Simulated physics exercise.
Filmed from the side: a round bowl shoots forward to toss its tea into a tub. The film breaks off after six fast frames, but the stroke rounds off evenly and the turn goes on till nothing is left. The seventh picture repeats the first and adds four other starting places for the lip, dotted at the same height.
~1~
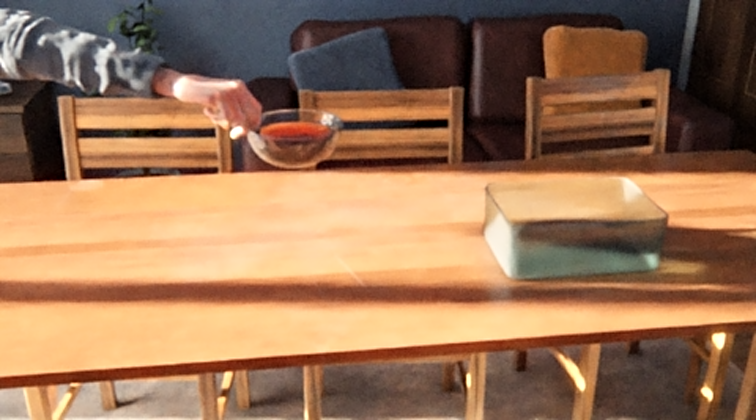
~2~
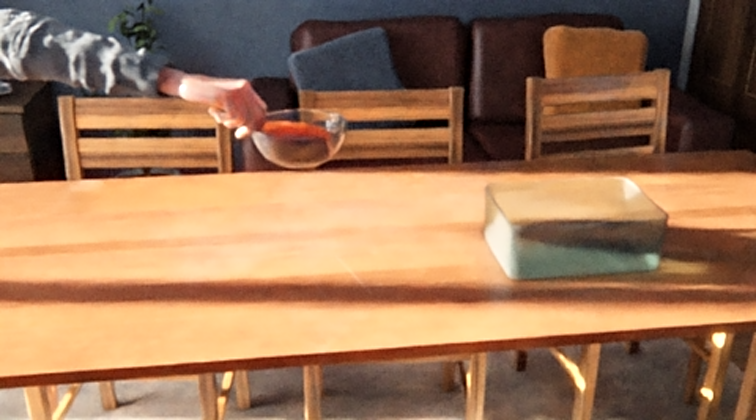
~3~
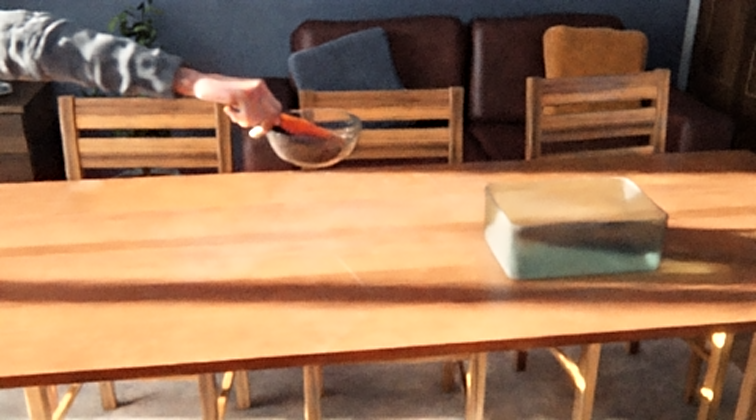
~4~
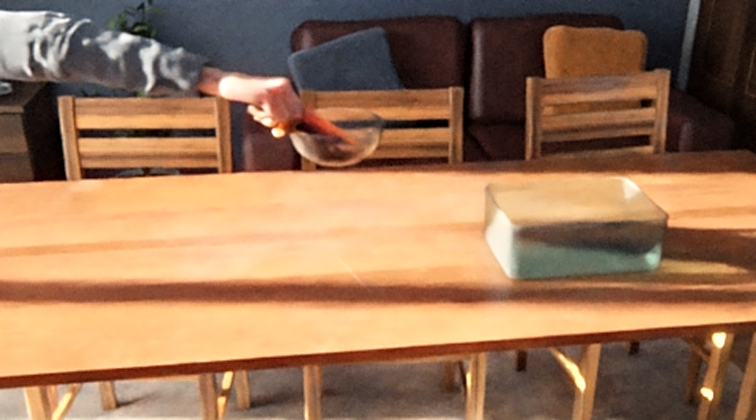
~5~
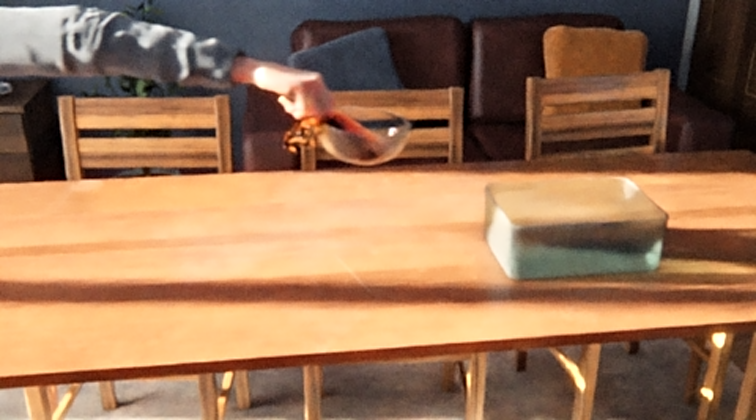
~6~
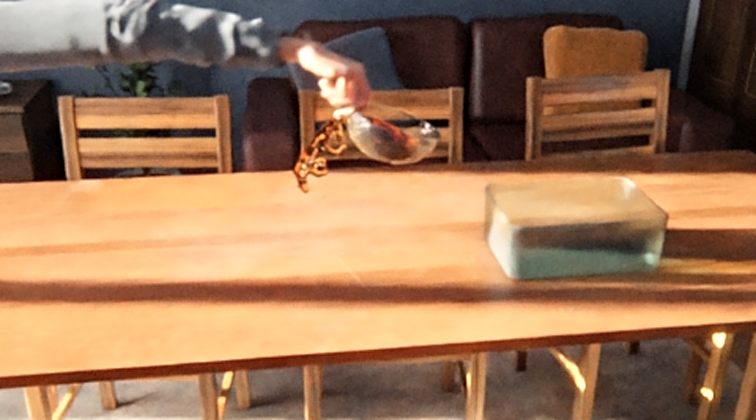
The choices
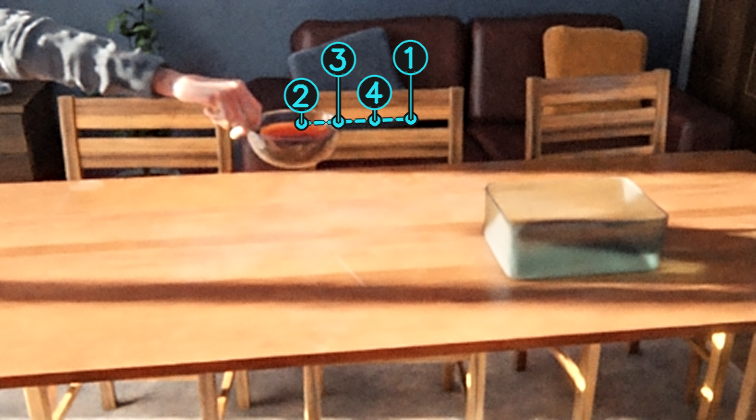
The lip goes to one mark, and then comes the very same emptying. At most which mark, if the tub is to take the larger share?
2.
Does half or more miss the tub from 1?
No.
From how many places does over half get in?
All of them.
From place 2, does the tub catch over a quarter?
Yes, clearly.
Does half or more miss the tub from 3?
No.
In cyan, 1 at (410, 119); 2 at (301, 123); 3 at (338, 121); 4 at (374, 120).
With 1, about 65 % lands in the tub, 16 % falls short and 19 % goes beside or beyond.
With 2, about 62 % lands in the tub, 30 % falls short and 8 % goes beside or beyond.
With 3, about 69 % lands in the tub, 22 % falls short and 9 % goes beside or beyond.
With 4, about 76 % lands in the tub, 20 % falls short and 3 % goes beside or beyond.
